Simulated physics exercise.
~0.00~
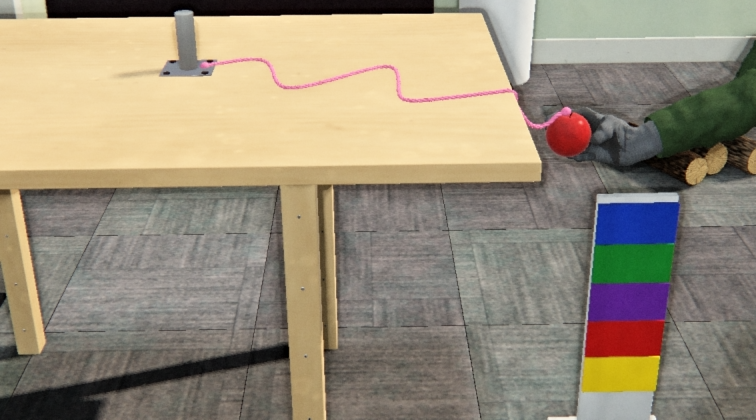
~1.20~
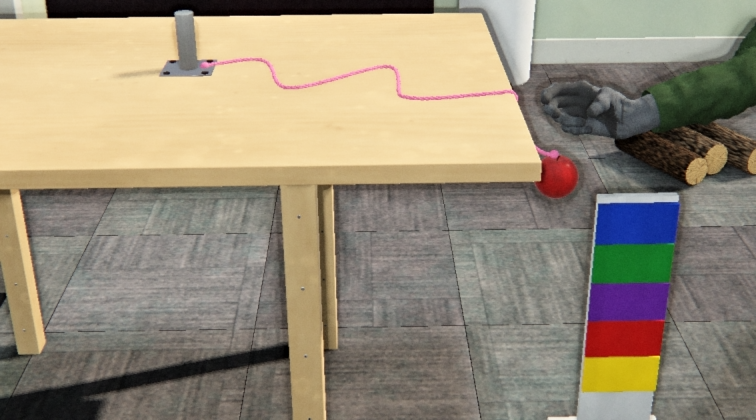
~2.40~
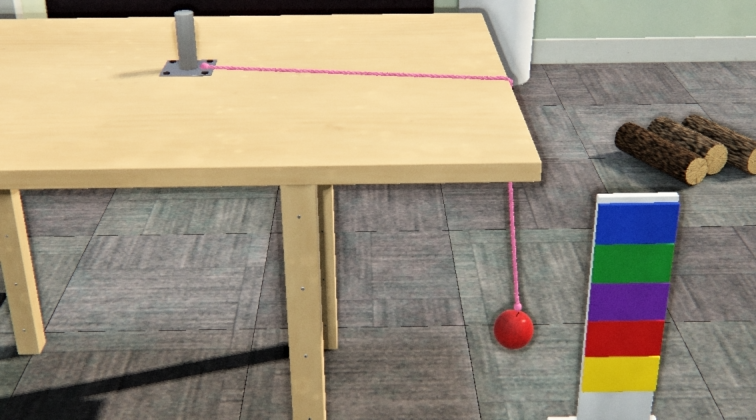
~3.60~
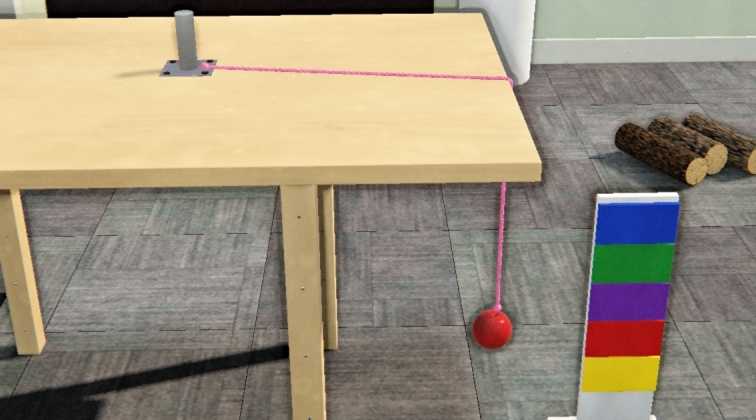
At a desk's edge, a gloved hand releasing a red apple tied to a pink shoelace, which drops and hangs level with red.
